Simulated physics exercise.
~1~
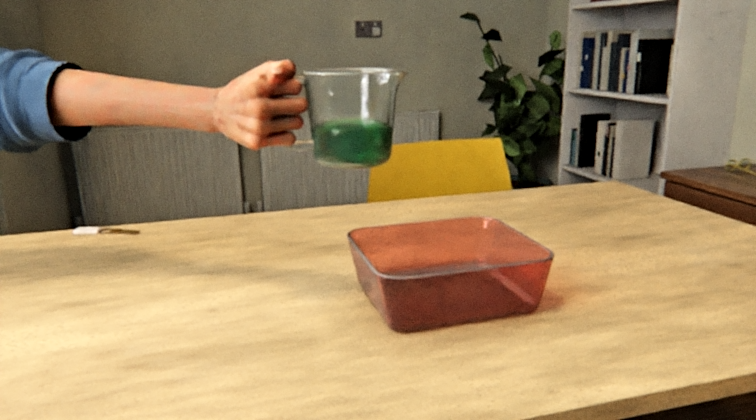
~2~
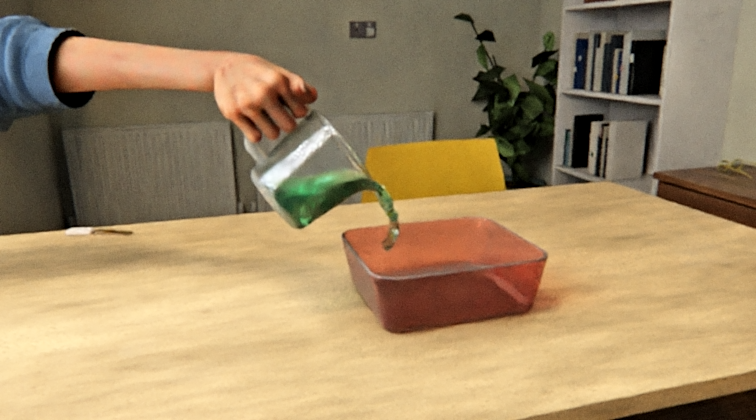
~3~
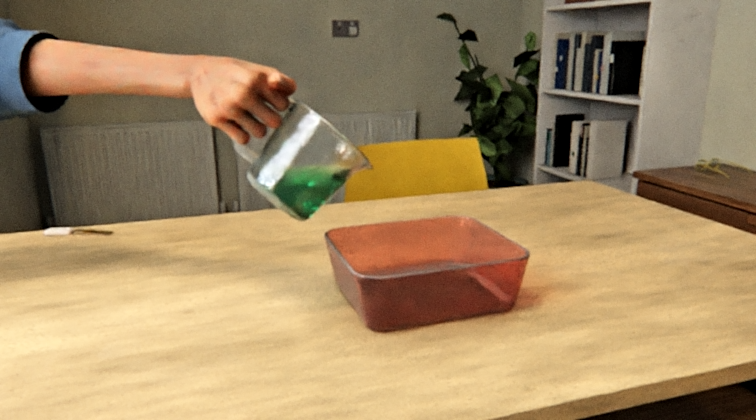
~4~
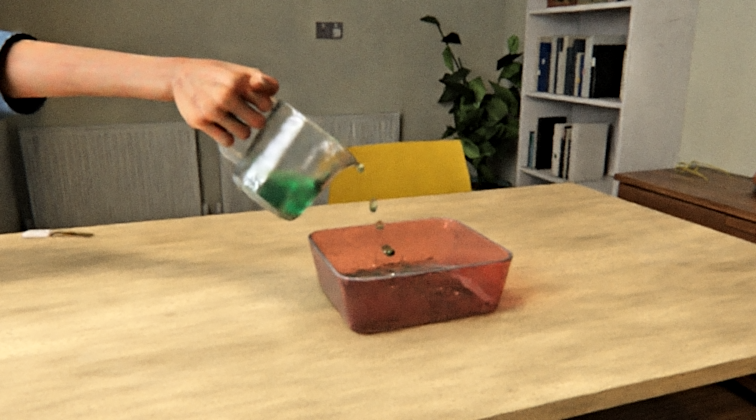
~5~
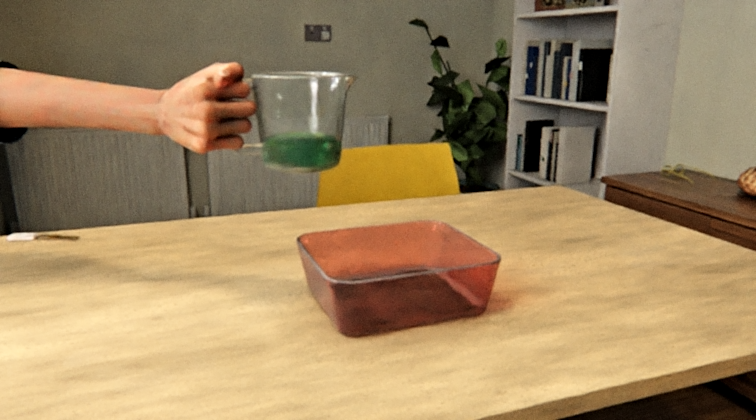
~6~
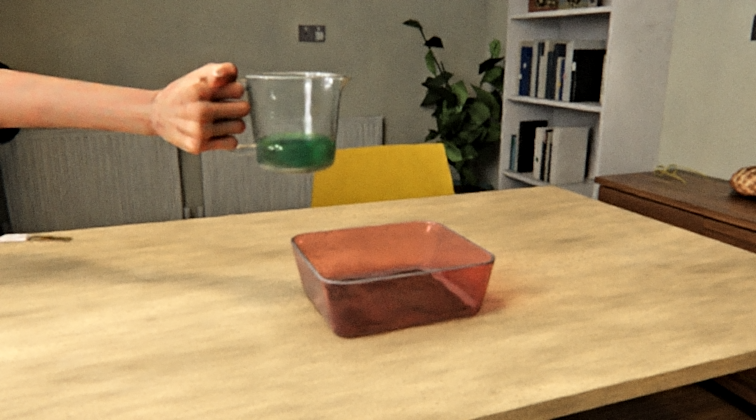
A hand tips green liquid from a glass jug into a red dish, then levels it.
